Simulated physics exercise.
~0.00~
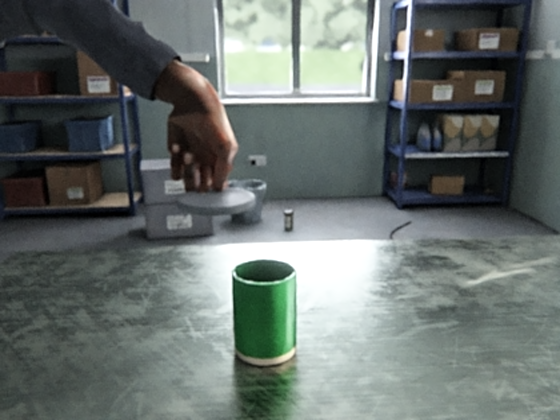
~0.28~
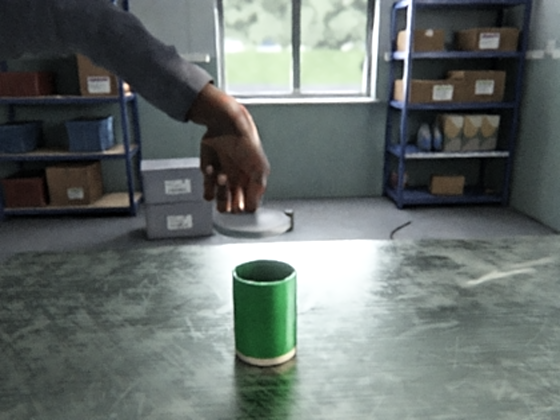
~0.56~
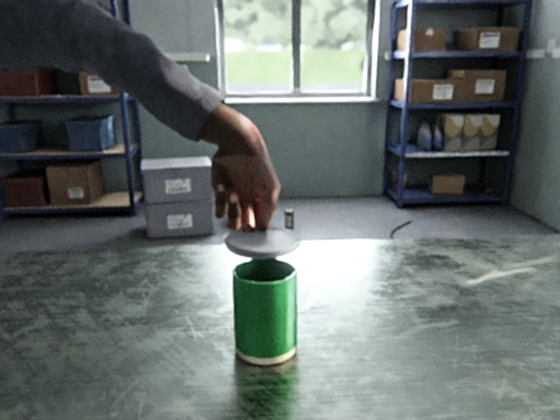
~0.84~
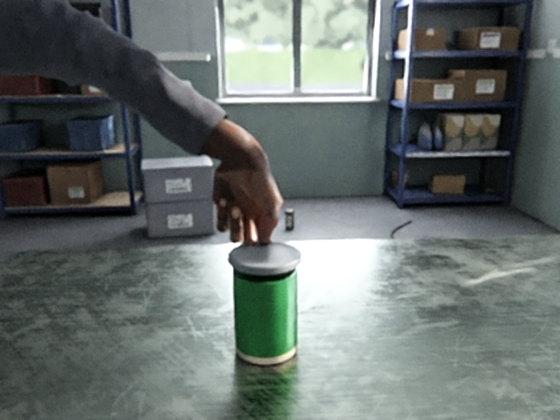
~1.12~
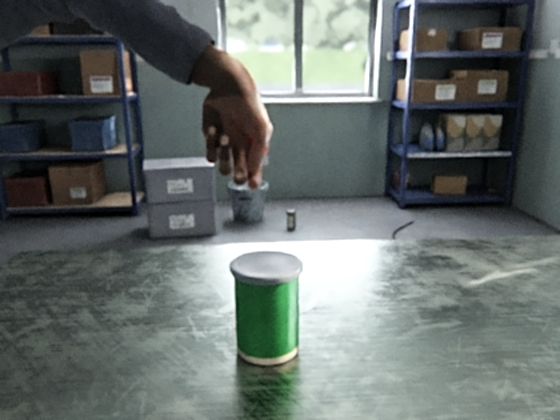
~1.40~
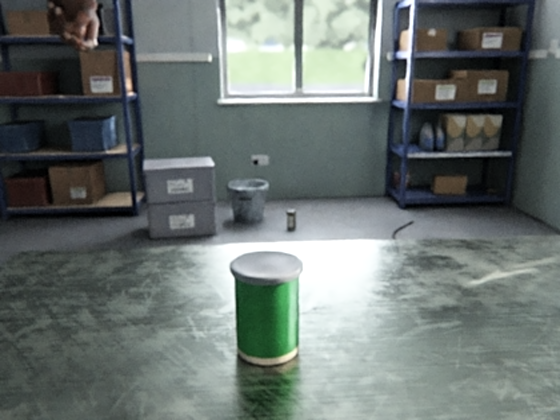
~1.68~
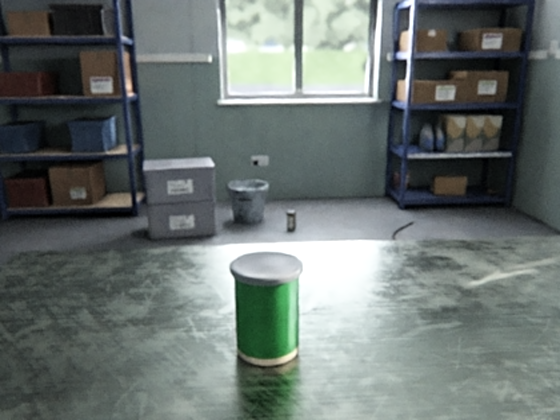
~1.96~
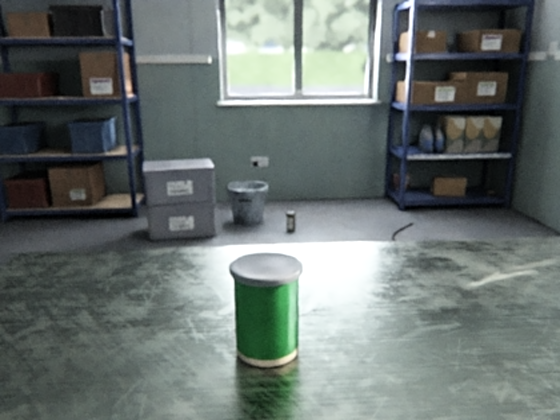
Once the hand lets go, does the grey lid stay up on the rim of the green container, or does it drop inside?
The grey lid stays on the rim, covering the opening of the green container after the hand has gone.
